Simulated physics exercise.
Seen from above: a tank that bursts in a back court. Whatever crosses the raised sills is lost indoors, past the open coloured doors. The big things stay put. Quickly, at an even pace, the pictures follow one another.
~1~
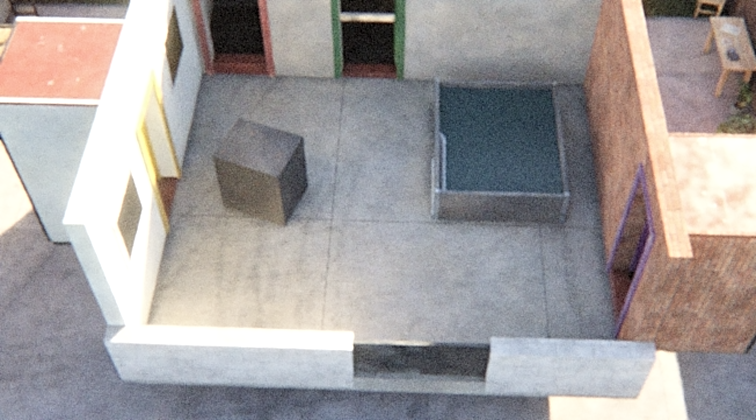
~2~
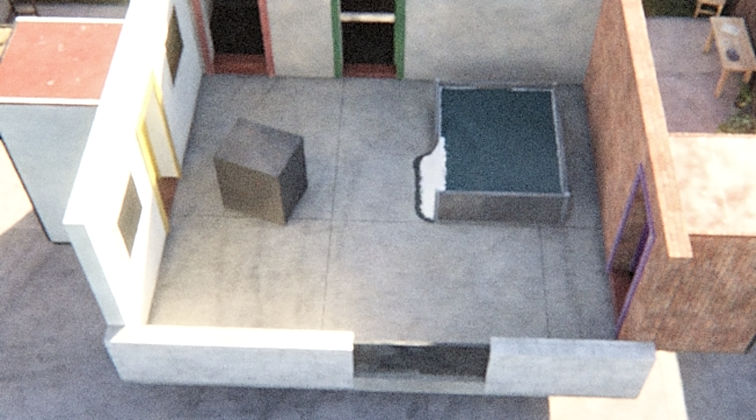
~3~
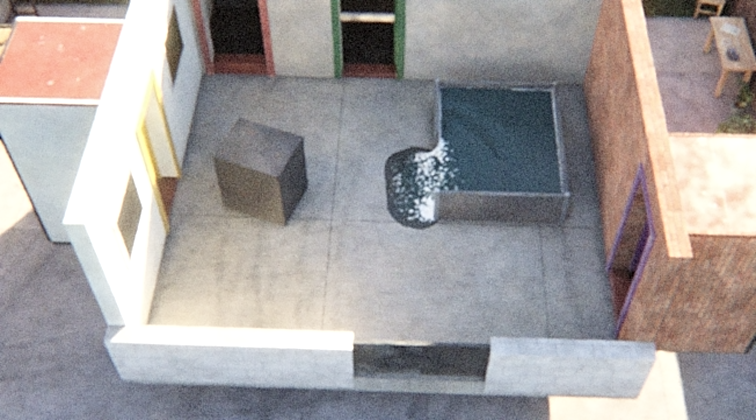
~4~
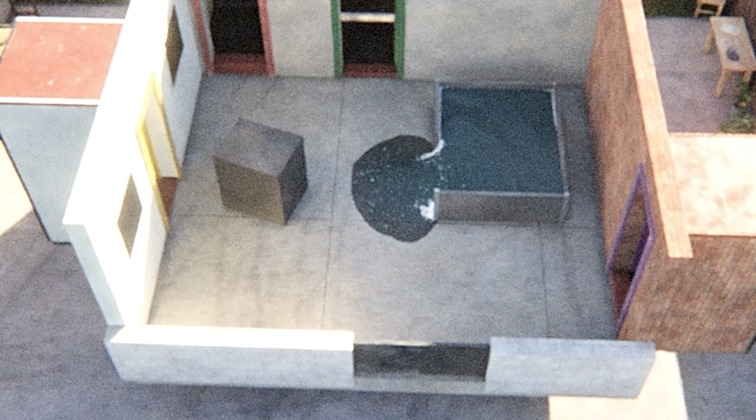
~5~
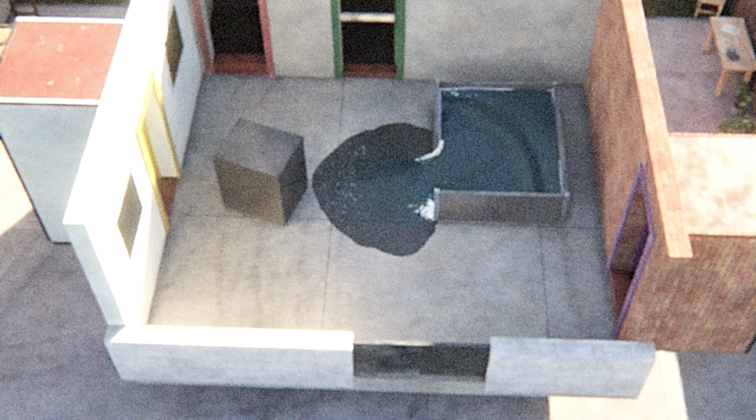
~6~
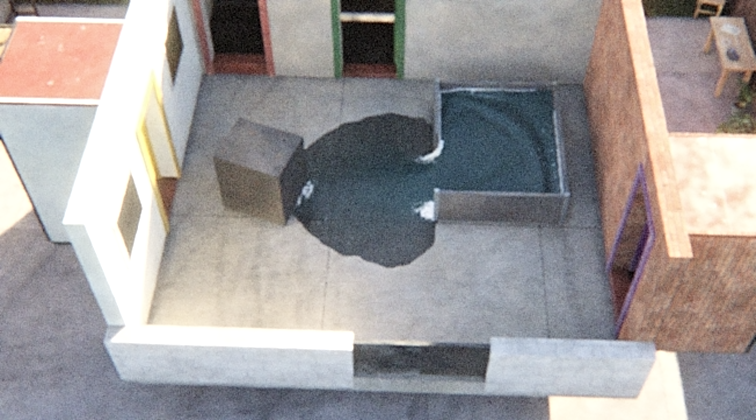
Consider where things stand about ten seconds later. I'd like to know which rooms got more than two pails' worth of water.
Outcome: The yellow door will top two buckets; the red door will not top two buckets; the green door will not top two buckets; the purple door will not top two buckets.
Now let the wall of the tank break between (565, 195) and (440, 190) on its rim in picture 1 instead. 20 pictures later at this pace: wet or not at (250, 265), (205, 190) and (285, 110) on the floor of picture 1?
Log: Point 1 inundated; point 2 unreached; point 3 unreached.
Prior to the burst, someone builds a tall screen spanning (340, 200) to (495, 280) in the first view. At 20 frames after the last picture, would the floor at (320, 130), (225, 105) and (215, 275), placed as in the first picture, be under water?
Taking the points in the order given, they are inundated, inundated and high and dry.
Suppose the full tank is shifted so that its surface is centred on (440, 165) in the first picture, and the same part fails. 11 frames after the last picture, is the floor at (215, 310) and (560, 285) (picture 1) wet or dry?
Point 1: Soaked through; point 2: Not wet.
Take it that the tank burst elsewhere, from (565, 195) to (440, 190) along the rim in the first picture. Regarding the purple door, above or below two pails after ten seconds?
Note on purple - it gets too much.
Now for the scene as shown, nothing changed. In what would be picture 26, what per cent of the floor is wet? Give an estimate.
It works out to about 55 in a hundred.
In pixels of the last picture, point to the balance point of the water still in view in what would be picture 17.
I'd mark it close to (413, 180).
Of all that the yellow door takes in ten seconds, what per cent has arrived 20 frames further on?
About 0 %.
A moment on, water covers 30 % of the floor; the yellow door not reached, the red door not reached, the green door not reached, the purple door not reached.
Next, water covers 50 % of the floor; the yellow door not reached, the red door wet at the sill, nothing in, the green door wet at the sill, nothing in, the purple door not reached.
Then, water covers 55 % of the floor; the yellow door wet at the sill, nothing in, the red door wet at the sill, nothing in, the green door wet at the sill, nothing in, the purple door not reached.
Later, water covers 80 % of the floor; the yellow door under two buckets in, the red door wet at the sill, nothing in, the green door wet at the sill, nothing in, the purple door not reached.
In the end, water covers 95 % of the floor; the yellow door over two buckets in, the red door wet at the sill, nothing in, the green door wet at the sill, nothing in, the purple door wet at the sill, nothing in.
